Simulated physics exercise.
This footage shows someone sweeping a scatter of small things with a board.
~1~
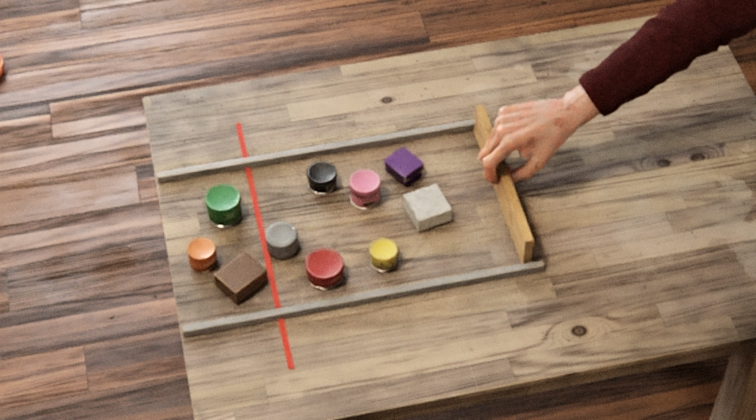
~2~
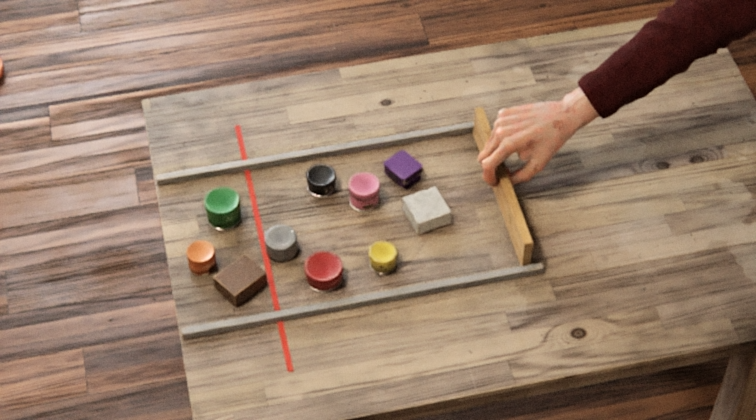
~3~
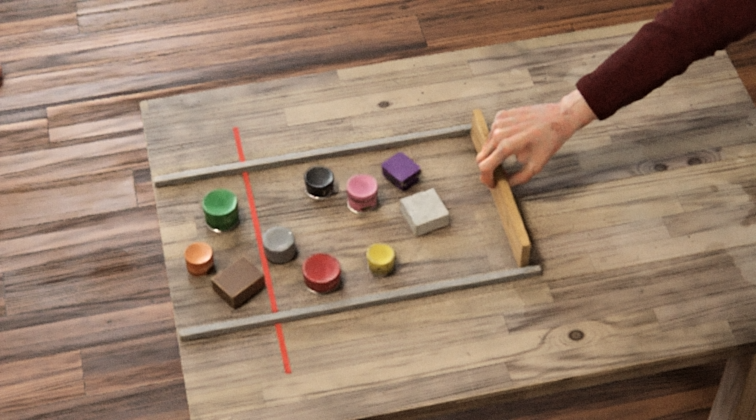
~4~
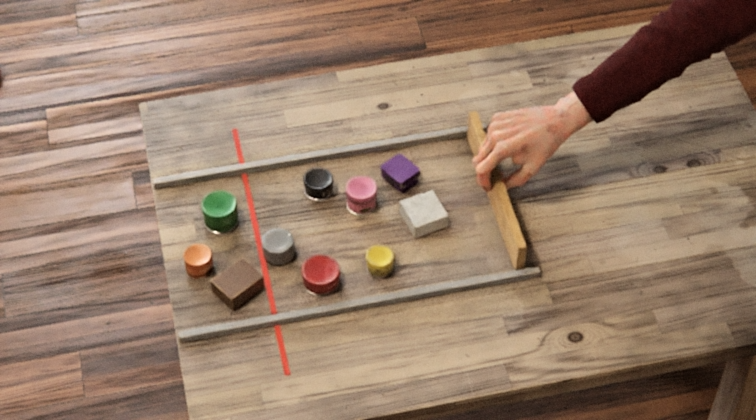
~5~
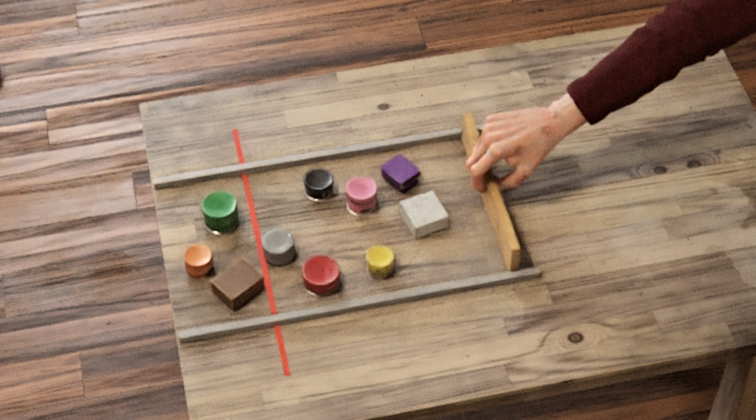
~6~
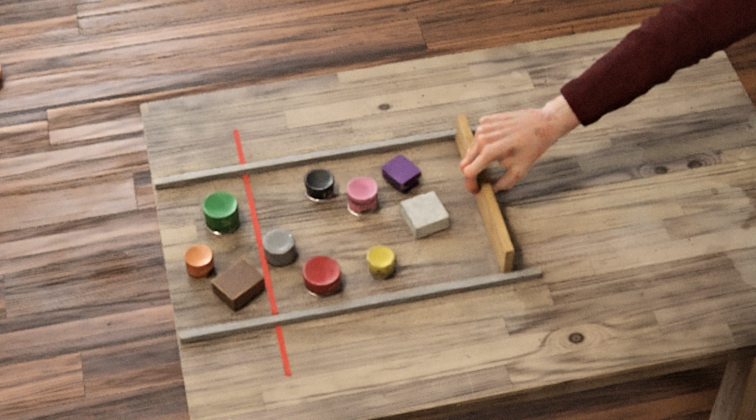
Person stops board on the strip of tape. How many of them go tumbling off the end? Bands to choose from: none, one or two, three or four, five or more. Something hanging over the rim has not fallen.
Final answer: None.
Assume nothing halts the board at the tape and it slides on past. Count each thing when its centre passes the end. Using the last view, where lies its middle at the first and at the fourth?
At (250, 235) for the first, at (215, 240) for the fourth.
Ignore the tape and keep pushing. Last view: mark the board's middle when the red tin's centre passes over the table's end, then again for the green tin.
Roughly (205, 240); for the second one, roughly (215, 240).
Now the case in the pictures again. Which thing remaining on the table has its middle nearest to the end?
Orange tub.
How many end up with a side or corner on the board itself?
The count in contact is 4.
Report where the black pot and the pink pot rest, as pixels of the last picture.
Final centres, first then second: (208, 197), (240, 216).
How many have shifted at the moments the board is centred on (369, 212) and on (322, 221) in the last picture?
5, then 7.
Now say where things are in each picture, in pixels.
The first picture shows orange tub (202, 255); green tin (224, 206); brown block (241, 278); board (502, 183); tape (263, 237).
The second picture shows green tin (223, 209); board (502, 185).
The third picture shows brown block (238, 282); purple case (401, 172).
The fourth picture shows orange tub (199, 262); pink pot (361, 196).
The fifth picture shows green tin (220, 213); white block (424, 214).
The sixth picture shows orange tub (200, 262); green tin (221, 213); brown block (239, 285); board (484, 193); tape (260, 244).
Soon after, none off yet; orange tub at rest near (200, 262); green tin at rest near (221, 213); brown block at rest near (239, 285).
At rest, the number that fall off is zero.
